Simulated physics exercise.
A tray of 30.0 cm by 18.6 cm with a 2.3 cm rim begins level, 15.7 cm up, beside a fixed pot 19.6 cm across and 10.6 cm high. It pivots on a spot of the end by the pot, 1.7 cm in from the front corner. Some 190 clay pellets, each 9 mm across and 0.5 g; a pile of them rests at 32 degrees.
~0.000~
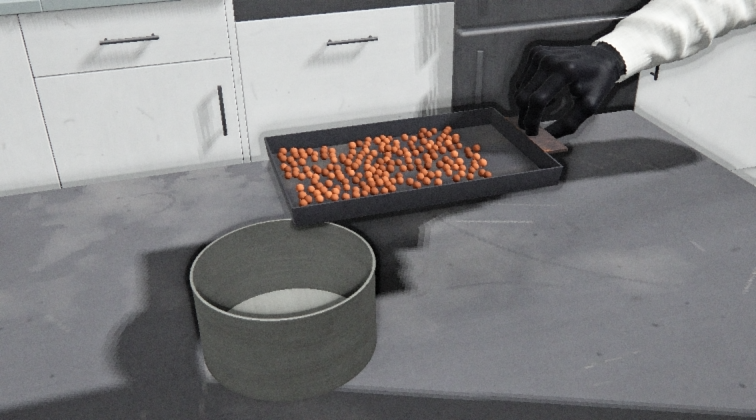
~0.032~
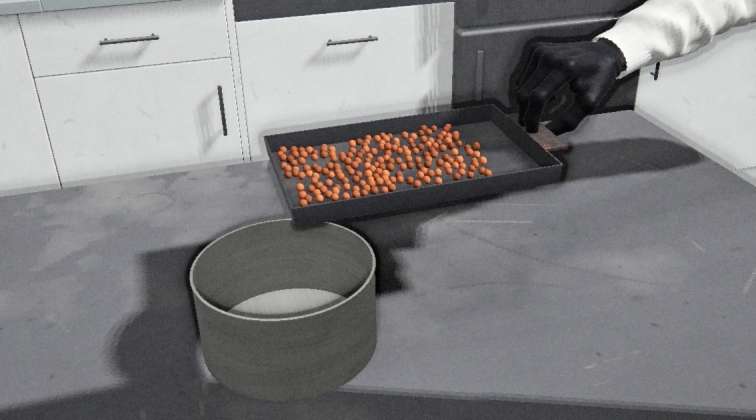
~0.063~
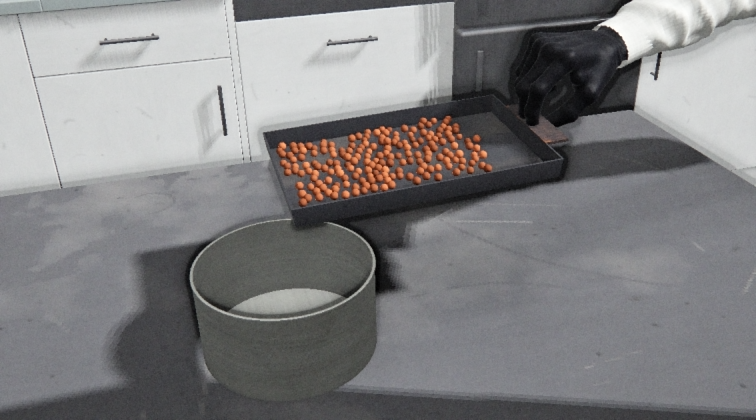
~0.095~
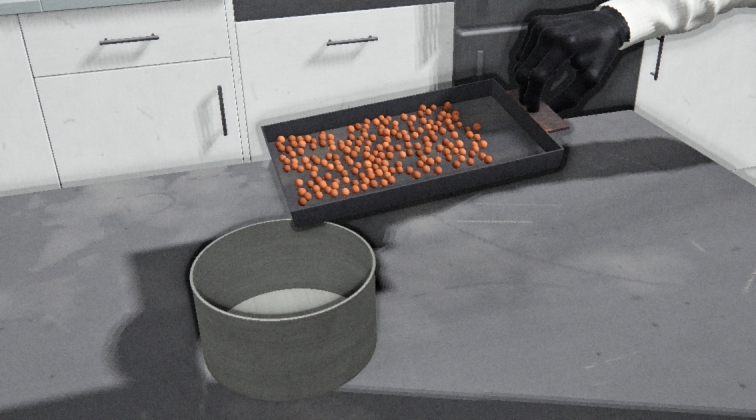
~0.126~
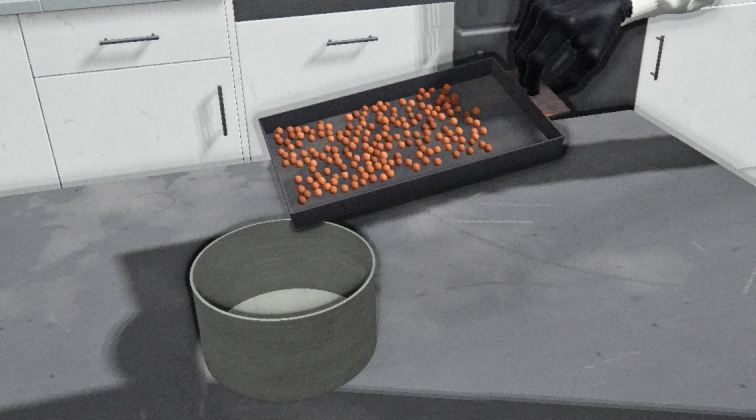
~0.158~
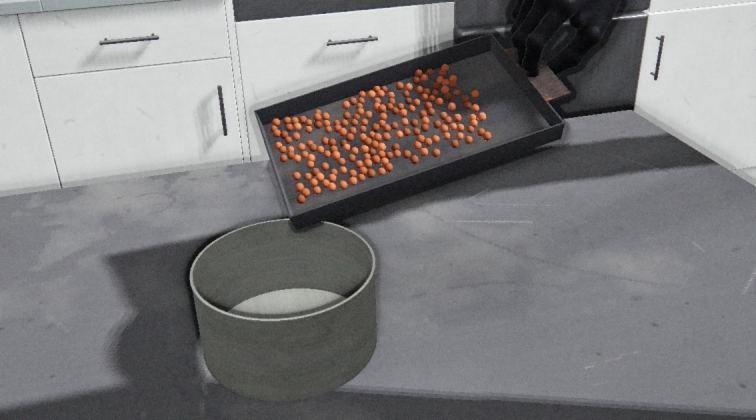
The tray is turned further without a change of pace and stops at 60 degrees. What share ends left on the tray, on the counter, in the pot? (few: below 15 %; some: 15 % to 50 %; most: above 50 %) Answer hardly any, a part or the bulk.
Tray: The bulk, counter: Hardly any, pot: A part.
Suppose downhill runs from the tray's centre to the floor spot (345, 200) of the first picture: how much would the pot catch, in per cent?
About 35 per cent.
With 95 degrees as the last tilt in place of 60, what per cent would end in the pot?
In that case some 80 per cent.
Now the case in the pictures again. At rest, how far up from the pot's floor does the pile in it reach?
Some 1.5 cm.
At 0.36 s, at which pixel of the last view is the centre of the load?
Around (342, 120).
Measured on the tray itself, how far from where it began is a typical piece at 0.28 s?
Some 1 cm.
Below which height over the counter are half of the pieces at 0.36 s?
Roughly 26 cm.
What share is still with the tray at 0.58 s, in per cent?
Some 80 per cent of the load.
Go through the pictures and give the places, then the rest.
The first picture shows tray tilt 0 degrees, front corners at (294, 207) and (559, 166); middle of the pieces at (380, 162); pot at (284, 264).
The second picture shows tray tilt 1 degrees, front corners at (294, 207) and (560, 164); middle of the pieces at (380, 161).
The third picture shows tray tilt 3 degrees, front corners at (294, 208) and (560, 158), lowest corner left front; middle of the pieces at (380, 156).
The fourth picture shows tray tilt 7 degrees, front corners at (293, 210) and (560, 148), lowest corner left front; middle of the pieces at (379, 148).
The fifth picture shows tray tilt 13 degrees, front corners at (292, 212) and (561, 136), lowest corner left front; middle of the pieces at (377, 138).
The sixth picture shows tray tilt 19 degrees, front corners at (291, 214) and (561, 122), lowest corner left front; middle of the pieces at (375, 128); pot at (284, 264). The tray's pace is about 195 degrees a second.
After 0.28 s, tilt 43 degrees; the tray holds 100 %, the pot 0 %.
After 0.36 s, tilt 56 degrees; the tray holds 100 %, the pot 0 %.
Then, at 0.58 s, tilt 60 degrees; the tray holds 80 %, the pot 0 %.
In the end, at 1.7 s, tray 60 %, counter 5 %, pot 40 %.
